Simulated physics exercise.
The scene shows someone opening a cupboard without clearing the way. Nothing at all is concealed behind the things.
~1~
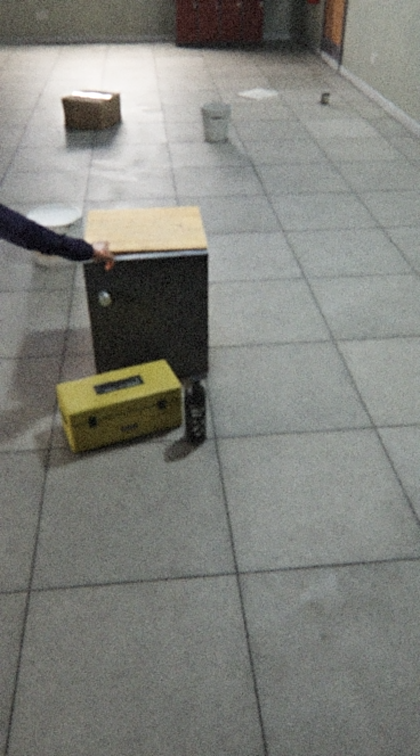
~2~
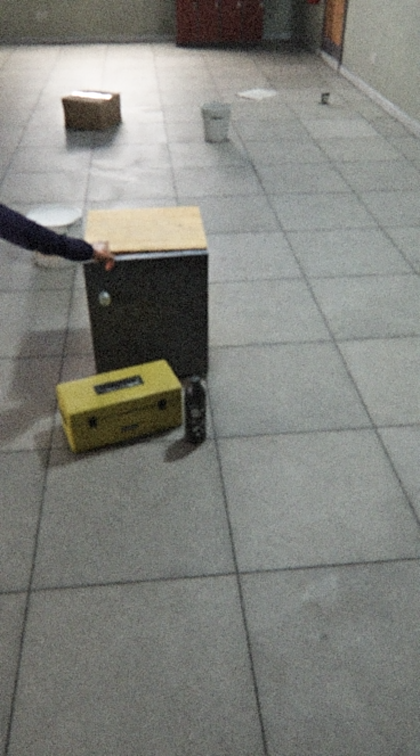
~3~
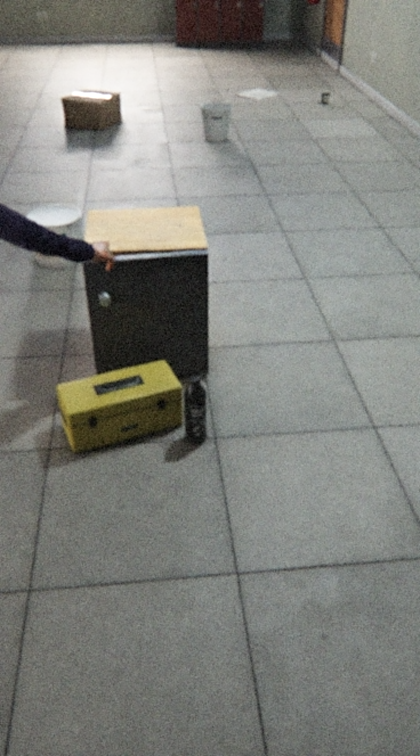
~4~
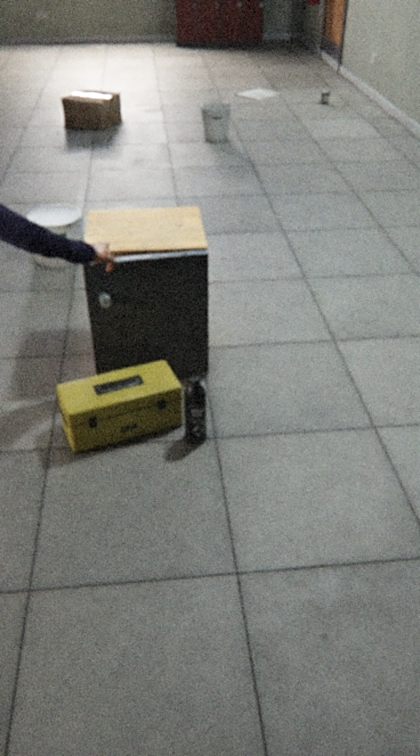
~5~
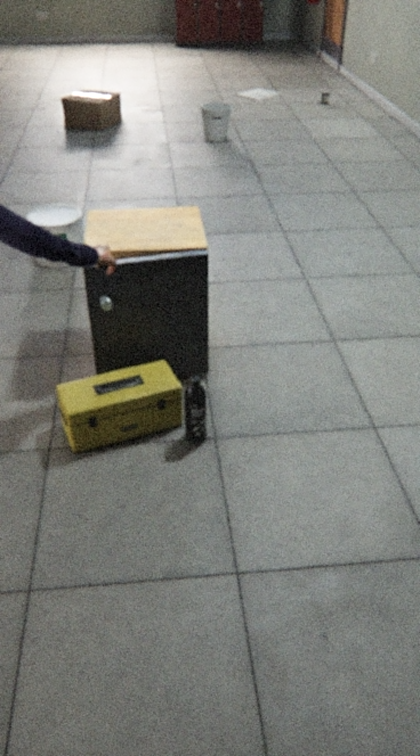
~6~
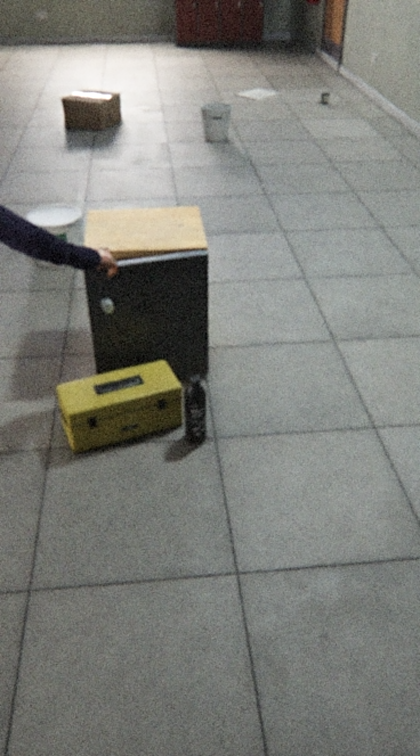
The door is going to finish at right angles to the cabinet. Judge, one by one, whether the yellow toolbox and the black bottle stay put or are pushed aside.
Outcome: Looks like the yellow toolbox gets struck; looks like the black bottle gets struck.
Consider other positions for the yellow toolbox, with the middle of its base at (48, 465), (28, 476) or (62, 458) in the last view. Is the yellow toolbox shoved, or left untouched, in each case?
The yellow toolbox, try by try, is never reached; is never reached; is never reached.
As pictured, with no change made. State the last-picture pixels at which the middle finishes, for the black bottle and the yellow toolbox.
In the last picture, the black bottle sits at (257, 466) while the yellow toolbox sits at (188, 460).
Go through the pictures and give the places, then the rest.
The first picture shows door 4° open; yellow toolbox (121, 405); black bottle (195, 409); door (150, 323).
The second picture shows door 4° open; black bottle (195, 409); door (150, 323).
The third picture shows door 5° open; yellow toolbox (121, 405); door (150, 323).
The fourth picture shows door 6° open; black bottle (195, 409); door (151, 324).
The fifth picture shows door 10° open; yellow toolbox (121, 405); door (151, 326).
The sixth picture shows door 12° open; yellow toolbox (121, 405); black bottle (195, 409); door (152, 327).
Then, 1.16 s on from there, door 53° open; yellow toolbox displaced a little near (156, 436); black bottle displaced well along near (220, 427).
In the end, the yellow toolbox is pushed along, near (188, 460); the black bottle is pushed along, near (257, 466).
